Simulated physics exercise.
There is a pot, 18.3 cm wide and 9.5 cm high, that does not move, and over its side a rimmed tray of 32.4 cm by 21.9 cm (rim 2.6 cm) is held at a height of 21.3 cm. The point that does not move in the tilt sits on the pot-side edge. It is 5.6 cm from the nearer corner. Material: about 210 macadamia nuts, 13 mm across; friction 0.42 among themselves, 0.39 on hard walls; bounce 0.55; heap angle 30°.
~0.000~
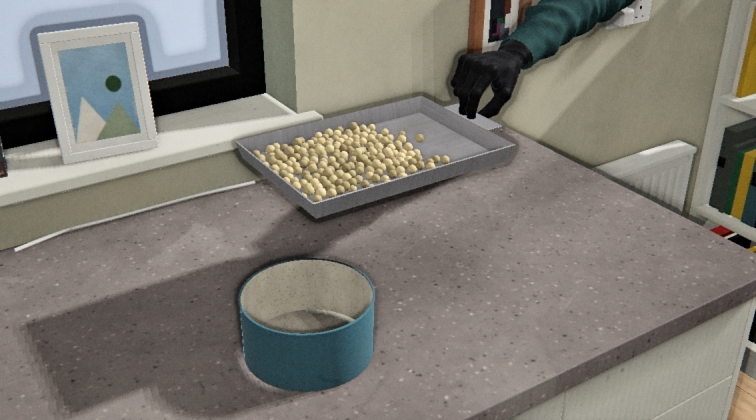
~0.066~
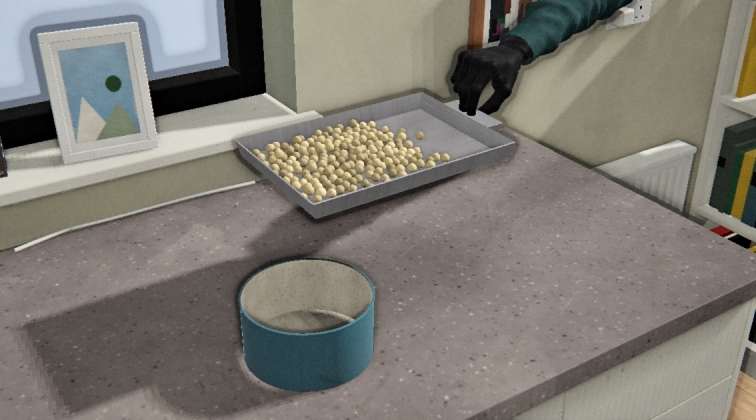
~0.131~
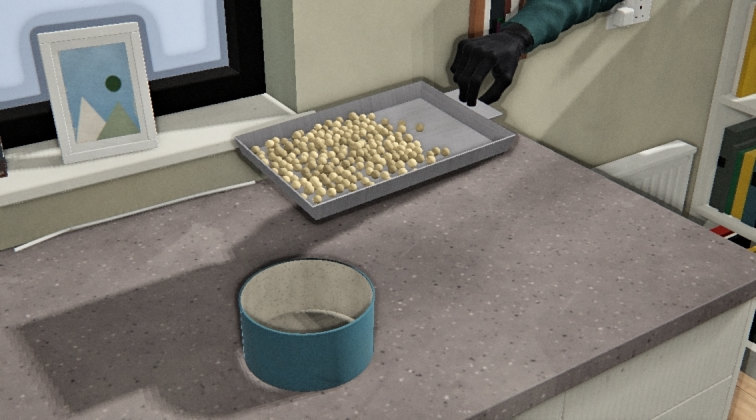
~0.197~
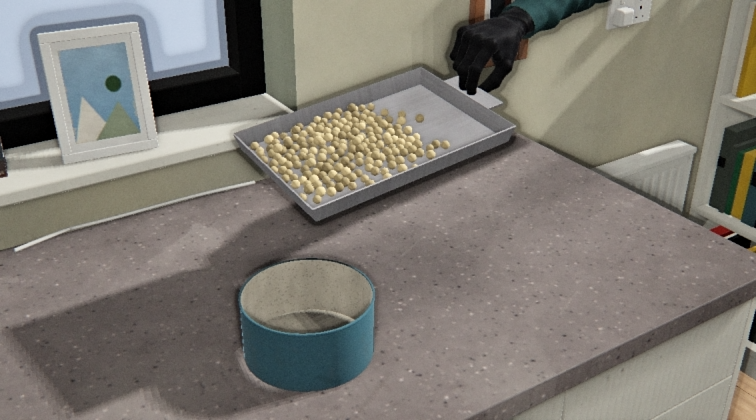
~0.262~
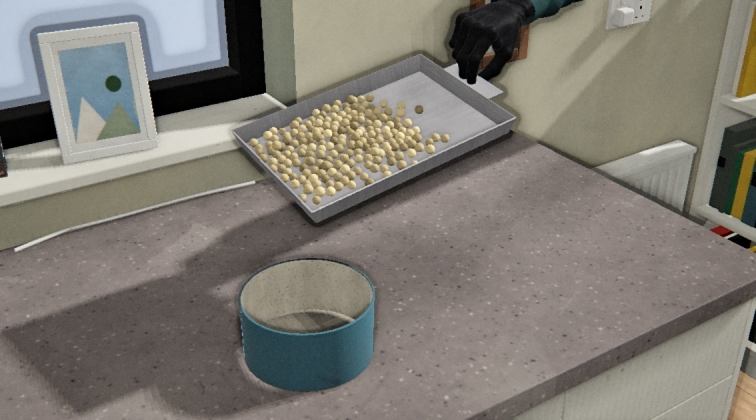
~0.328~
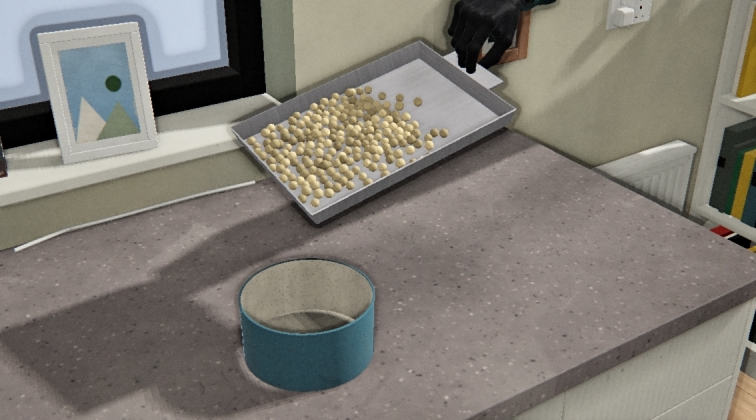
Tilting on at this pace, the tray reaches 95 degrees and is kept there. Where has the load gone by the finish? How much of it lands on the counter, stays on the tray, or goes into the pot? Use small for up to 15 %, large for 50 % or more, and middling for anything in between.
Counter - small, tray - small, pot - large.
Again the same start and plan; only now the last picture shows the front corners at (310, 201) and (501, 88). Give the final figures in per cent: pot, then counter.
Final per cent - pot 15, counter 85.
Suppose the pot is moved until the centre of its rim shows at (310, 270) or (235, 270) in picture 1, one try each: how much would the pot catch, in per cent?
Some 40 and 5 per cent.
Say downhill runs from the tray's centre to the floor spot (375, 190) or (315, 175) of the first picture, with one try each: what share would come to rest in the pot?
Around 90 % for the first direction, around 20 % for the second.
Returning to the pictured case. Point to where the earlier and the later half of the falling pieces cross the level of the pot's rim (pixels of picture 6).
Earlier half close to (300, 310), later half at (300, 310) in pixels.
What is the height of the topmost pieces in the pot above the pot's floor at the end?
3.5 cm.
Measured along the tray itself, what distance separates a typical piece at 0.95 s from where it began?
Some 5 cm.
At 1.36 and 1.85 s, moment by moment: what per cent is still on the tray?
Sequence: 70; 0.
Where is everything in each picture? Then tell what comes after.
In the first frame, tray tilt 0 degrees, front corners at (316, 200) and (508, 144); middle of the pieces at (344, 159); pot at (307, 294).
In the second frame, tray tilt 1 degrees, front corners at (315, 201) and (508, 141); middle of the pieces at (344, 157).
In the third frame, tray tilt 4 degrees, front corners at (315, 202) and (508, 134), lowest corner left front; middle of the pieces at (343, 153).
In the fourth frame, tray tilt 8 degrees, front corners at (315, 205) and (509, 125), lowest corner left front; middle of the pieces at (343, 148).
In the fifth frame, tray tilt 12 degrees, front corners at (314, 207) and (509, 117), lowest corner left front; middle of the pieces at (342, 143).
In the sixth frame, tray tilt 16 degrees, front corners at (314, 209) and (509, 109), lowest corner left front; middle of the pieces at (340, 140); pot at (307, 294). Its pace works out near 60 degrees a second.
Then, at 0.95 s, tilt 53 degrees; the tray holds 100 %, the pot 0 %.
After 1.36 s, tilt 78 degrees; the tray holds 70 %, the pot 15 %.
Then, at 1.85 s, tilt 95 degrees; the tray holds 0 %, the pot 95 %.
By 2.7 s all is still; counter 0 %, tray 0 %, pot 100 %.
